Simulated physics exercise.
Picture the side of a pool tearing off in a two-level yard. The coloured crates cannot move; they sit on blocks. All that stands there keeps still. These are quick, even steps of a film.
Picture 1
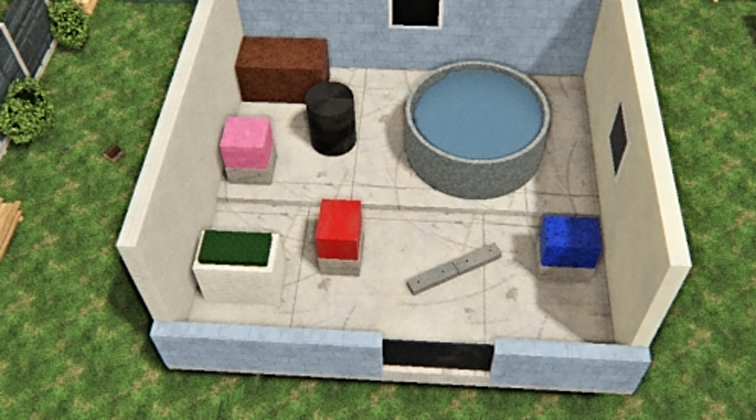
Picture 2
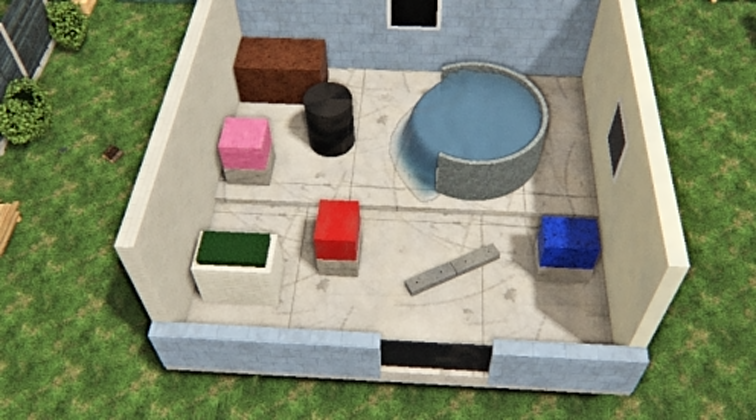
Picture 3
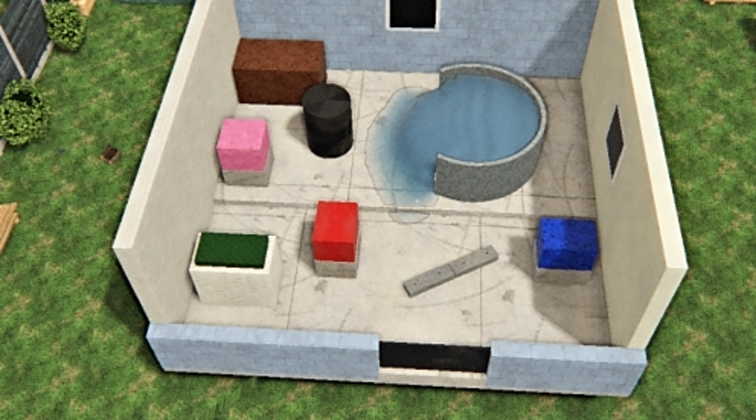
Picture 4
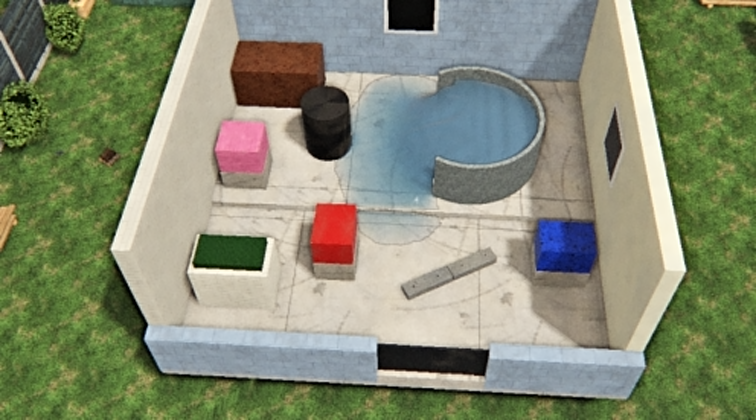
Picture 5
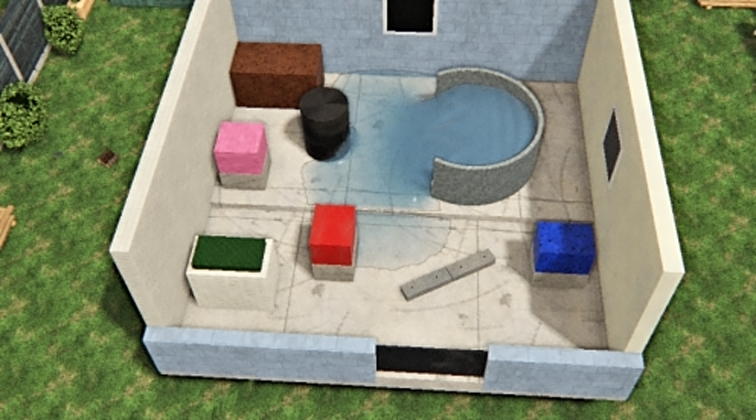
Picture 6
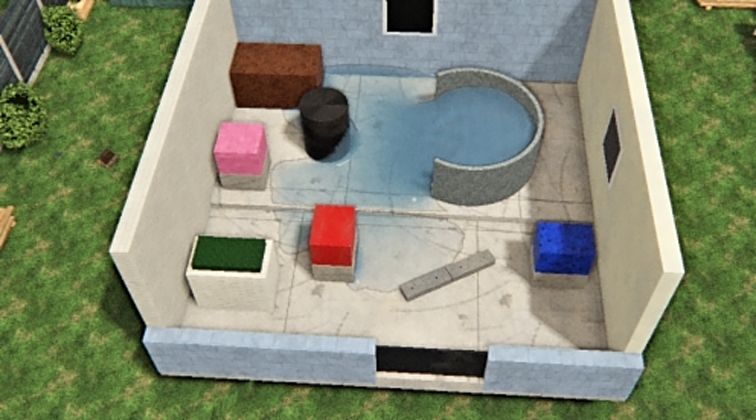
The video shows a round pool in a walled yard among colored blocks and a black barrel; its left side opens, and water spreads leftward and forward across the paved floor, around the barrel and near the red block.
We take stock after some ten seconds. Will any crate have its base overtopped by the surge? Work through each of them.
Result: The pink crate is saved; the blue crate is saved; the red crate is saved.
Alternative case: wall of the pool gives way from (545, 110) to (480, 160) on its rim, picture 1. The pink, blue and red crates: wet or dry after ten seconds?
Result: Pink crate is left untouched, blue crate gets overtopped, red crate is left untouched.
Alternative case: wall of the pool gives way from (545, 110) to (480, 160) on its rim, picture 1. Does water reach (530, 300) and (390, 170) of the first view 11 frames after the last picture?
The first spot is submerged, the second unreached.
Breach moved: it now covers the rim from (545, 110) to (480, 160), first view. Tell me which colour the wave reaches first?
That would be the blue one.
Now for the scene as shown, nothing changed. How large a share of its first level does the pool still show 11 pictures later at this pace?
Near 26 in a hundred.
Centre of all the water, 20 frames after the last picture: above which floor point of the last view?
I'd put it at around (347, 174).
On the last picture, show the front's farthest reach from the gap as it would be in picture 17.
About at (176, 350).
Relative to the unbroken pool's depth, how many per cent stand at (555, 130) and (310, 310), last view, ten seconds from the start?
Respectively about 8 and 18 per cent.
A moment on, water covers 45 % of the floor; the pink crate water round its plinth, the blue crate not reached, the red crate water round its plinth.
Next, water covers 60 % of the floor; the pink crate water round its plinth, the blue crate not reached, the red crate water round its plinth.
Then, water covers 75 % of the floor; the pink crate water round its plinth, the blue crate not reached, the red crate water round its plinth.
Later, water covers 100 % of the floor; the pink crate water round its plinth, the blue crate water round its plinth, the red crate water round its plinth.
In the end, water covers 100 % of the floor; the pink crate stayed above the water, the blue crate stayed above the water, the red crate stayed above the water.
